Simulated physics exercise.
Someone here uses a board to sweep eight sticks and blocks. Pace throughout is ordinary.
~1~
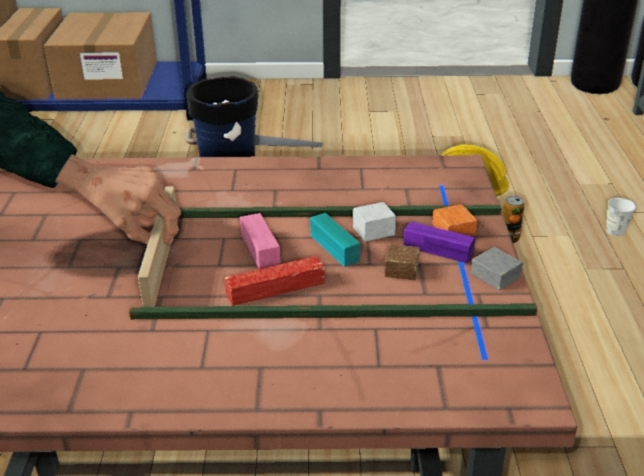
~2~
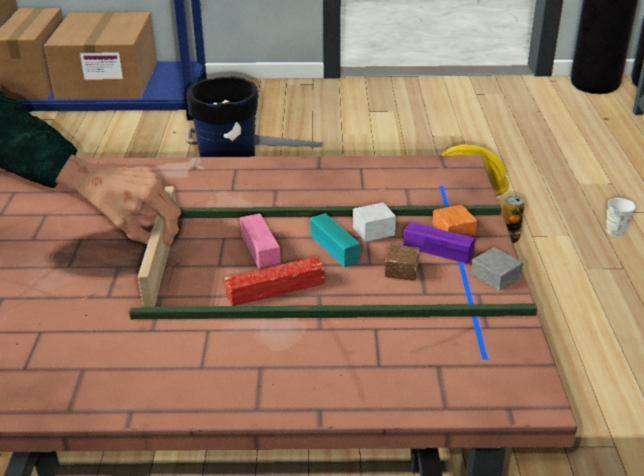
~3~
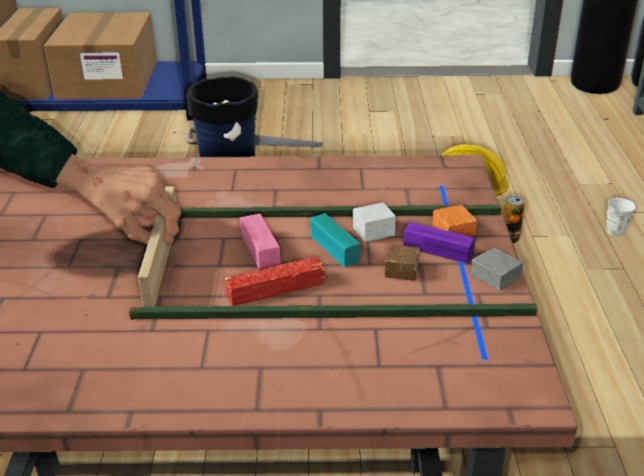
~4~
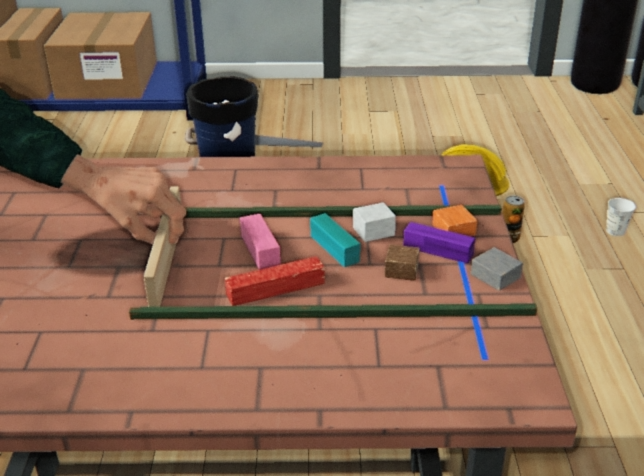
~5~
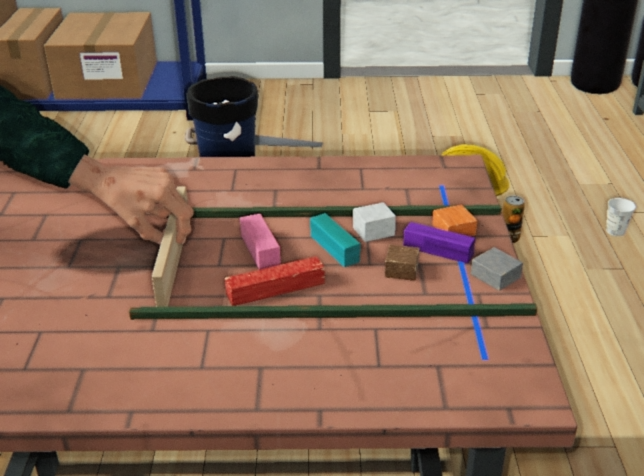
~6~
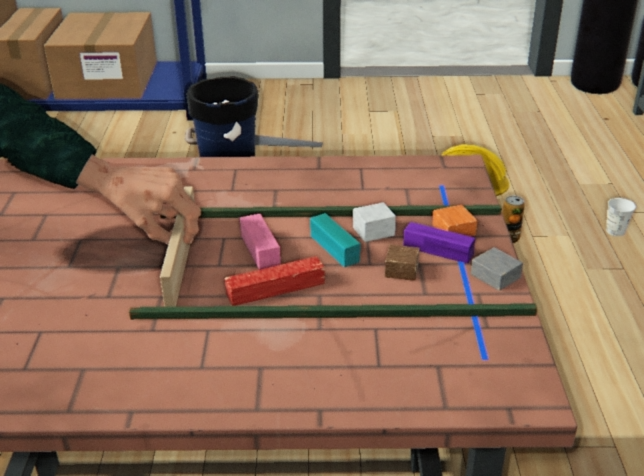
A hand holding a small wooden board slid it slightly to the right between two dark green rails on a brick-patterned table, while the colourful sticks and blocks scattered ahead of it stayed still.
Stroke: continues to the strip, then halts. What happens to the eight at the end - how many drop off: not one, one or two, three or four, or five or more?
Pieces that go over the edge: Either three or four.
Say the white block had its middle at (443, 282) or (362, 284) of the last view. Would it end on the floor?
Taken in order, it keeps its place and then keeps its place.
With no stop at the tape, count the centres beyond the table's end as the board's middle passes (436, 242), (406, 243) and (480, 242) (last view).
First 2, next 0, last 5.
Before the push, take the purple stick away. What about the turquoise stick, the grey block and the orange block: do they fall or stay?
The turquoise stick: Remains. The grey block: Drops. The orange block: Drops.
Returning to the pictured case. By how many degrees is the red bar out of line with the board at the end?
Some 35 degrees.
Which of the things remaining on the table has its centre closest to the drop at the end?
It's the white block that ends up nearest.
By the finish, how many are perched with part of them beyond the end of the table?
It's 2.
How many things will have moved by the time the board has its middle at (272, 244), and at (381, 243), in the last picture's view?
First 2, then 8.
A little later, none off yet; grey block at rest near (497, 269); orange block at rest near (455, 223); purple stick at rest near (439, 242).
When it is over, the number that fall off is three or four; down, brown block, purple stick, orange block and grey block.
